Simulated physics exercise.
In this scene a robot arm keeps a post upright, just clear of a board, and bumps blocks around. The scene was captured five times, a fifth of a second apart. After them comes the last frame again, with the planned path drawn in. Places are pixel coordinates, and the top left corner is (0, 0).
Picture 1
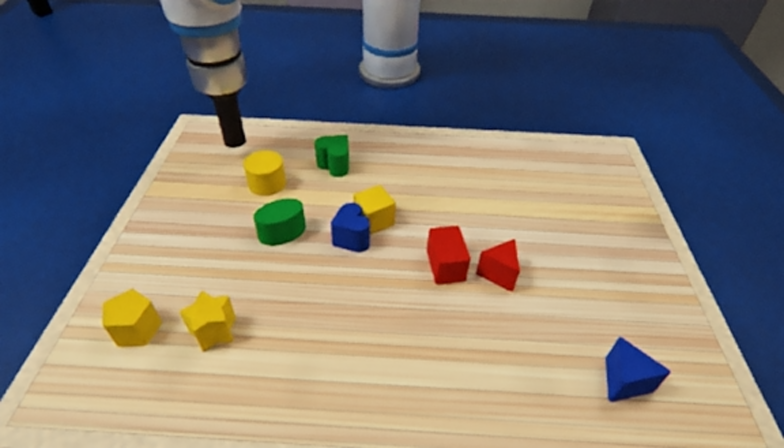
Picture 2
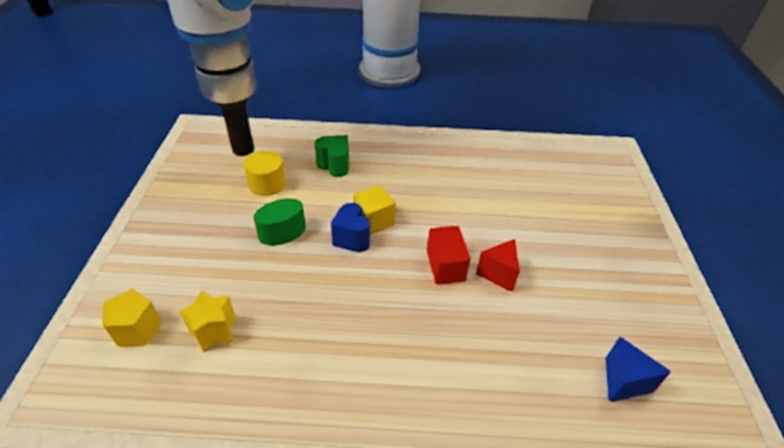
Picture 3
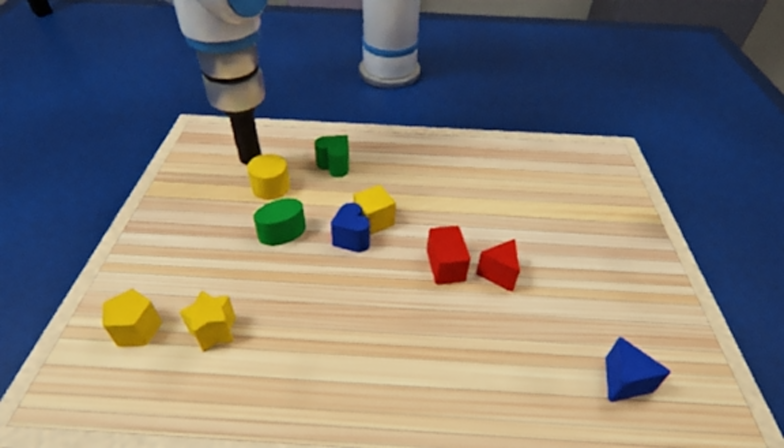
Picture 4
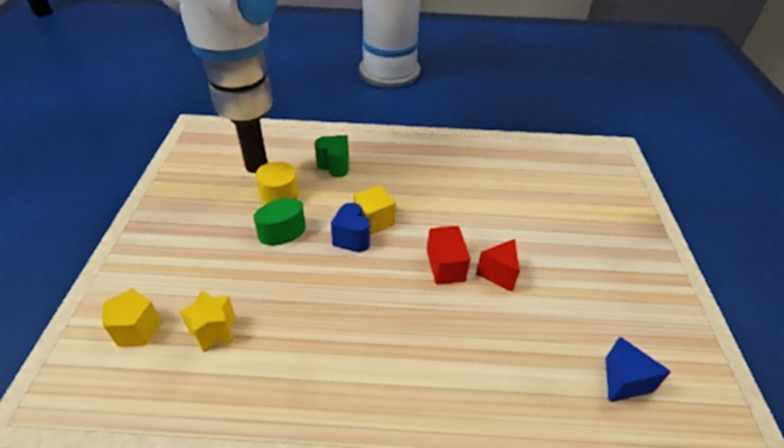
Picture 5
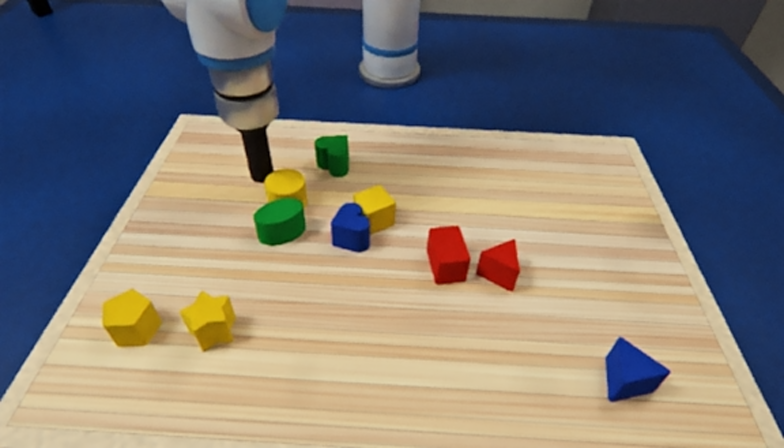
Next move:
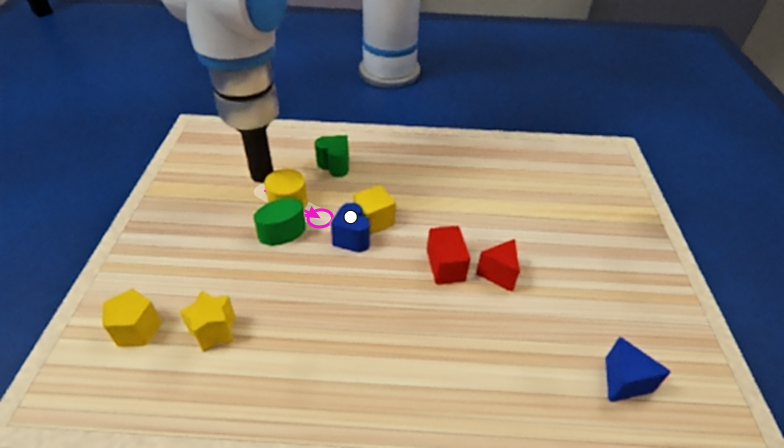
A robot arm lowered its dark tip over a wooden board of colored blocks, moved toward the yellow cylinder, and nudged it slightly right and nearer the green oval, while the other blocks stayed still.
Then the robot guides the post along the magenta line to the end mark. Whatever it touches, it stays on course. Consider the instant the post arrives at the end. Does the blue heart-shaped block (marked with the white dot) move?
It seems so.
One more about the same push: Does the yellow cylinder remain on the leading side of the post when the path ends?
Final answer: Yes.
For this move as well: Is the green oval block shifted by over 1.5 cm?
No, I don't think so.
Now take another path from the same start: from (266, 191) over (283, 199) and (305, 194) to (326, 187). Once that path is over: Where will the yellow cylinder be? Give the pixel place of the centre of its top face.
The answer is (317, 190).
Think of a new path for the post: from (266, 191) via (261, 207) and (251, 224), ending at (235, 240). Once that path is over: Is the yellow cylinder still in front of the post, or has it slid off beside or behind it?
Left aside or behind.
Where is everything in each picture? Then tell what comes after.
In the first picture, lower end of the post at (235, 142), tops of blocks, green oval block at (278, 210), yellow cylinder at (263, 162), blue heart-shaped block at (351, 217), yellow square at (374, 198).
In the second picture, post at (244, 150), blocks as before.
In the third picture, post at (251, 158), yellow cylinder at (267, 165).
In the fourth picture, post at (257, 167), yellow cylinder at (276, 173).
In the fifth picture, post at (263, 176), green oval block at (278, 210), yellow cylinder at (285, 181), blue heart-shaped block at (351, 217), yellow square at (374, 198).
The drawn path runs from (266, 191) to (320, 218); the dot is on the blue heart-shaped block.
On the path given first. Halfway along, post at (290, 190); green oval block at (282, 215), turned 30° clockwise; yellow cylinder at (314, 195).
At the end, post at (319, 203); green oval block at (282, 215), turned 30° clockwise; yellow cylinder at (346, 208); blue heart-shaped block at (369, 229), turned 25° clockwise; yellow square at (381, 198).
